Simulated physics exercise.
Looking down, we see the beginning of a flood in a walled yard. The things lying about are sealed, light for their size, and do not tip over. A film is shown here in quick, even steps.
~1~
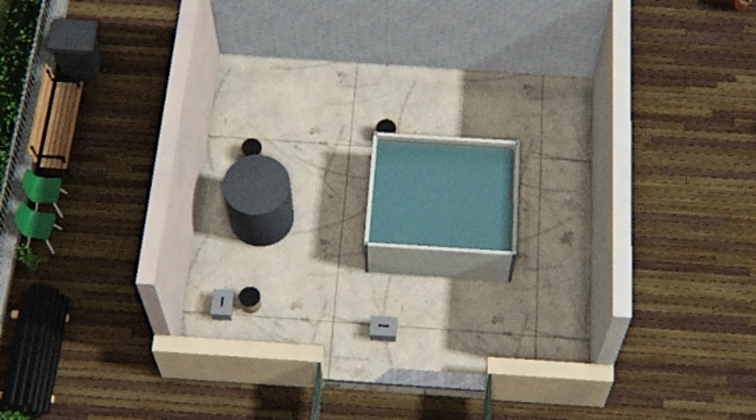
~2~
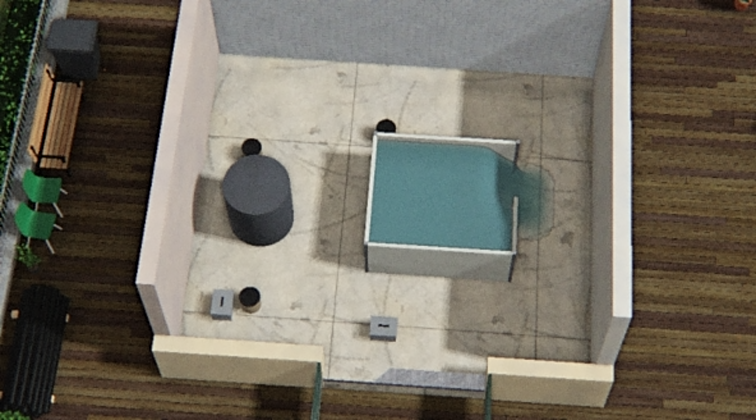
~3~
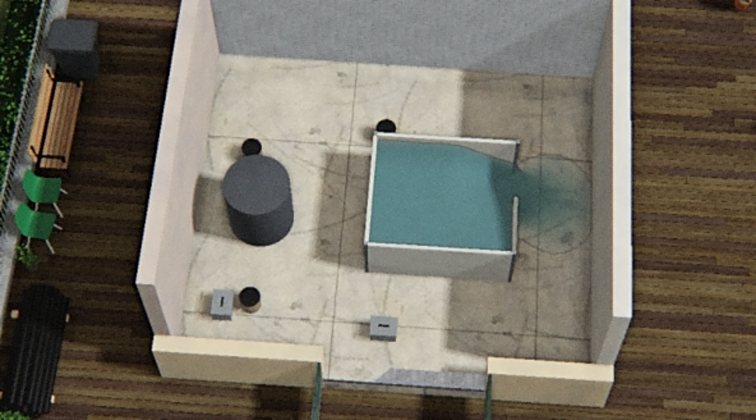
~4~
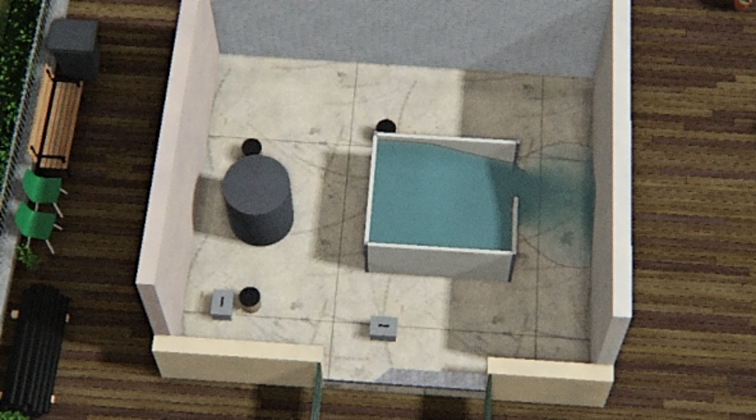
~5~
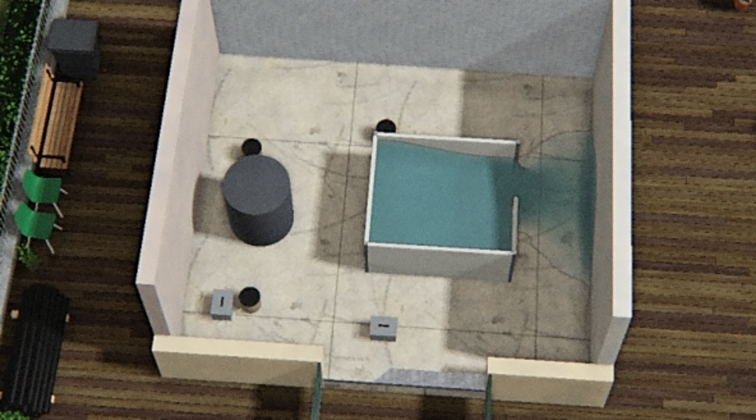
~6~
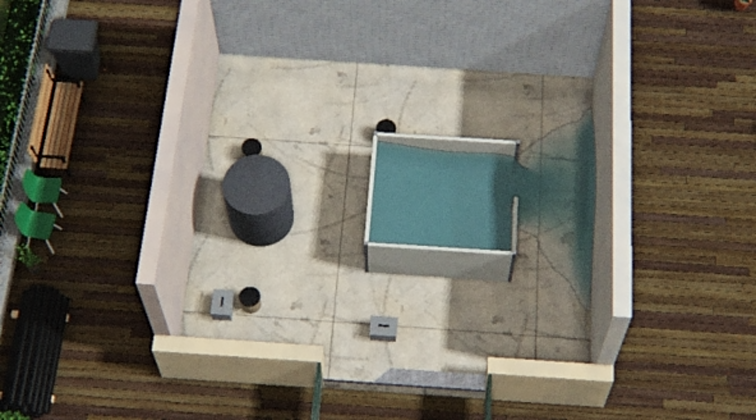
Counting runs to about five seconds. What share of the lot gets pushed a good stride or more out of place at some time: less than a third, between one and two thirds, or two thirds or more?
Between one and two thirds.
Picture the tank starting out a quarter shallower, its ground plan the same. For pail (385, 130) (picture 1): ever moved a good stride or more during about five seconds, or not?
Best estimate: Carried that far.
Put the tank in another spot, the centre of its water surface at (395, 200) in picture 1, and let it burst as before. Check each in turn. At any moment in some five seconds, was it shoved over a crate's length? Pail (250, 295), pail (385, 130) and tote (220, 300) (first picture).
Well, the first one didn't get far, the second got driven a long way, and the third didn't get far.
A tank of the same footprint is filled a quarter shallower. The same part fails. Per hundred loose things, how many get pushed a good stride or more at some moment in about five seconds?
Roughly 40 per cent of them.
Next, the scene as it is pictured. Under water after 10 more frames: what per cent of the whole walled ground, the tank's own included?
My estimate is about 45 per cent.
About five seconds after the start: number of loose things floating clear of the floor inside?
That number is 3.
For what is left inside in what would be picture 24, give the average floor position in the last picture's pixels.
Somewhere near (273, 259) in the last view.
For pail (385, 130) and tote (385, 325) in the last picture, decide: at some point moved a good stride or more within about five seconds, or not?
In the order asked, the first one gets that far and the second one gets that far.
A moment on, 0 of 5 are well off their spots; 0 afloat.
Next, 0 of 5 are well off their spots; 0 afloat.
Later, 2 of 5 are well off their spots; 0 afloat.
In the end, 3 of 5 are well off their spots, and 3 have been at some point; 3 afloat.
